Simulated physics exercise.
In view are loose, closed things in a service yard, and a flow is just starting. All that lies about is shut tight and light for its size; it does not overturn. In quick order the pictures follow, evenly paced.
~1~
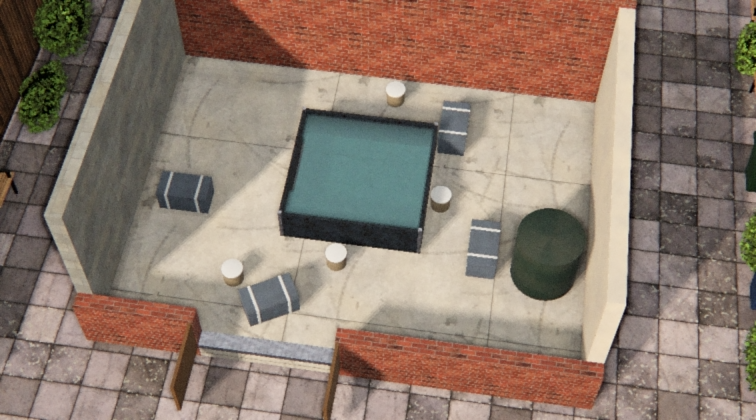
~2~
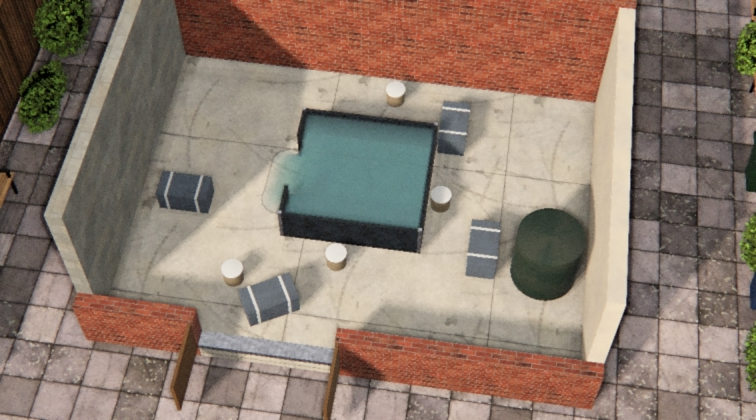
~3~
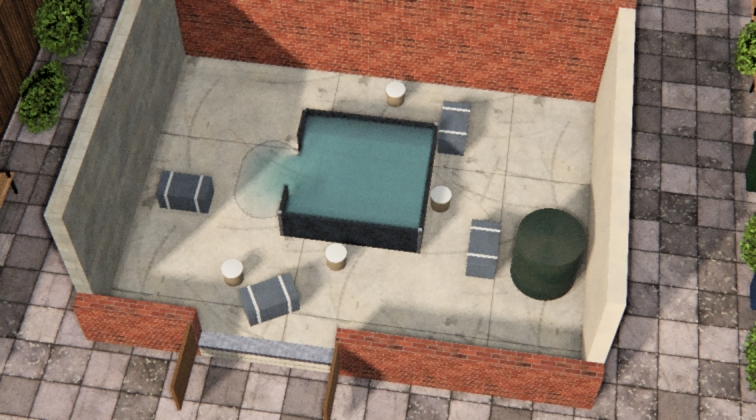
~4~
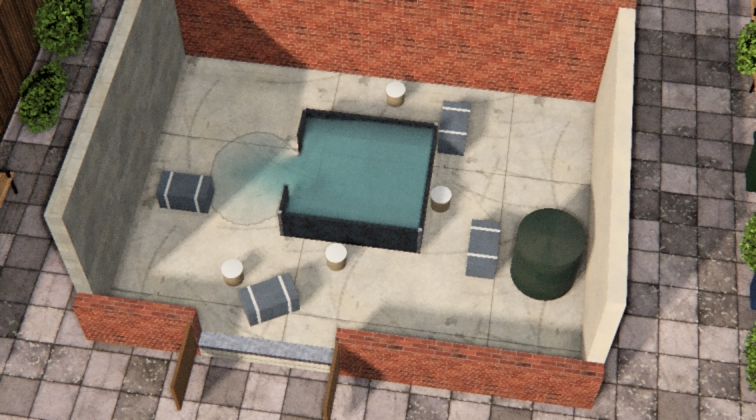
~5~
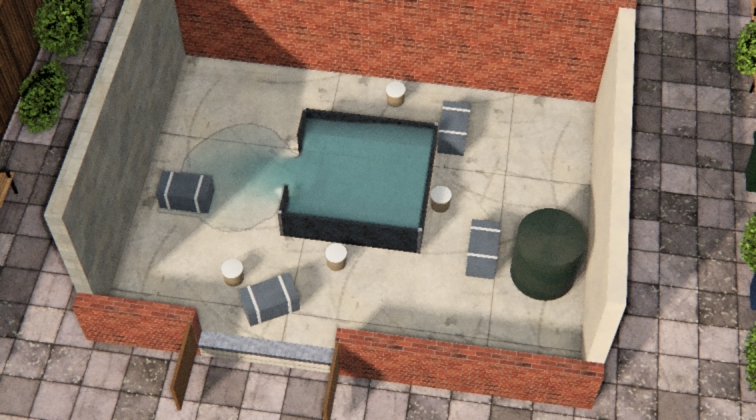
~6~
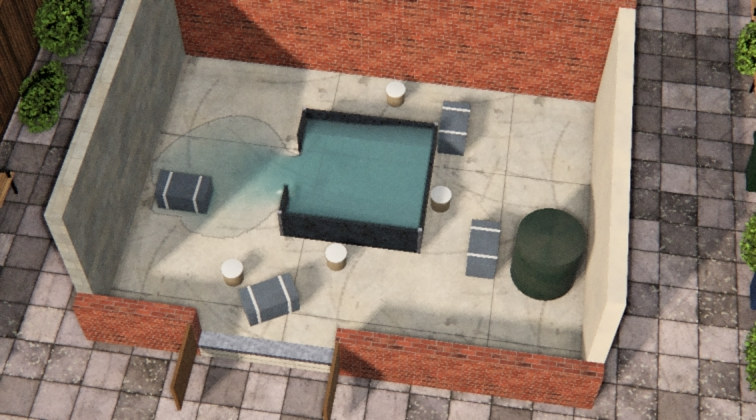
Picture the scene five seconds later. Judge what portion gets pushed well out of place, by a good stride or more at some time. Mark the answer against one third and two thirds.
One to two thirds of them.
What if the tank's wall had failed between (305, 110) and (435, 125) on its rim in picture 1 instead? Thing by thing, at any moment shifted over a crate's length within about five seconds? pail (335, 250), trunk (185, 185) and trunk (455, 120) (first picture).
In turn: Under that, swept aside, that far or more.
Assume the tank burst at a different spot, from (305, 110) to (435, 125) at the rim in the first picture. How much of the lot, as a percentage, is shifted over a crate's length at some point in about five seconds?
Estimate: Some 50 per cent.
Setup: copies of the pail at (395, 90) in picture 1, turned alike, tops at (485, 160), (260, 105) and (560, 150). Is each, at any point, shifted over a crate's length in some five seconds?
Per listing: Largely stays, largely stays, largely stays.
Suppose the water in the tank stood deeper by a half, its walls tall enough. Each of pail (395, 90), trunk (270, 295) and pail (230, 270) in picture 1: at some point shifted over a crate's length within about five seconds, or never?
Order as given: Displaced that much; displaced that much; displaced that much.
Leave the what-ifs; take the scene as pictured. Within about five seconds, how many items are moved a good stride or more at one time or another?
I count 3.
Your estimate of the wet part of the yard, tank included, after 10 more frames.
About 35 in a hundred.
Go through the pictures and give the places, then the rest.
The first picture shows a trunk at (184, 185) rests on the ground; a trunk at (455, 121), on the bottom; 0 of 8 have shifted.
The second picture shows a trunk at (184, 185) rests on the ground; a trunk at (455, 121), on the bottom; 0 of 8 have shifted.
The third picture shows a trunk at (184, 185), on the bottom; a trunk at (455, 121), on the bottom; 0 of 8 have shifted.
The fourth picture shows a trunk at (184, 185), on the bottom; a trunk at (455, 121) rests on the ground; 0 of 8 have shifted.
The fifth picture shows a trunk at (184, 185) rests on the ground; a trunk at (455, 121), on the bottom; 0 of 8 have shifted.
The sixth picture shows a trunk at (183, 186) rests on the ground; a trunk at (455, 121), on the bottom; 0 of 8 have shifted.
A moment on, 0 of 8 are well off their spots; 0 afloat.
Next, 1 of 8 are well off their spots; 0 afloat.
Later, 1 of 8 are well off their spots; 0 afloat.
In the end, 3 of 8 are well off their spots, and 3 have been at some point; 1 afloat.
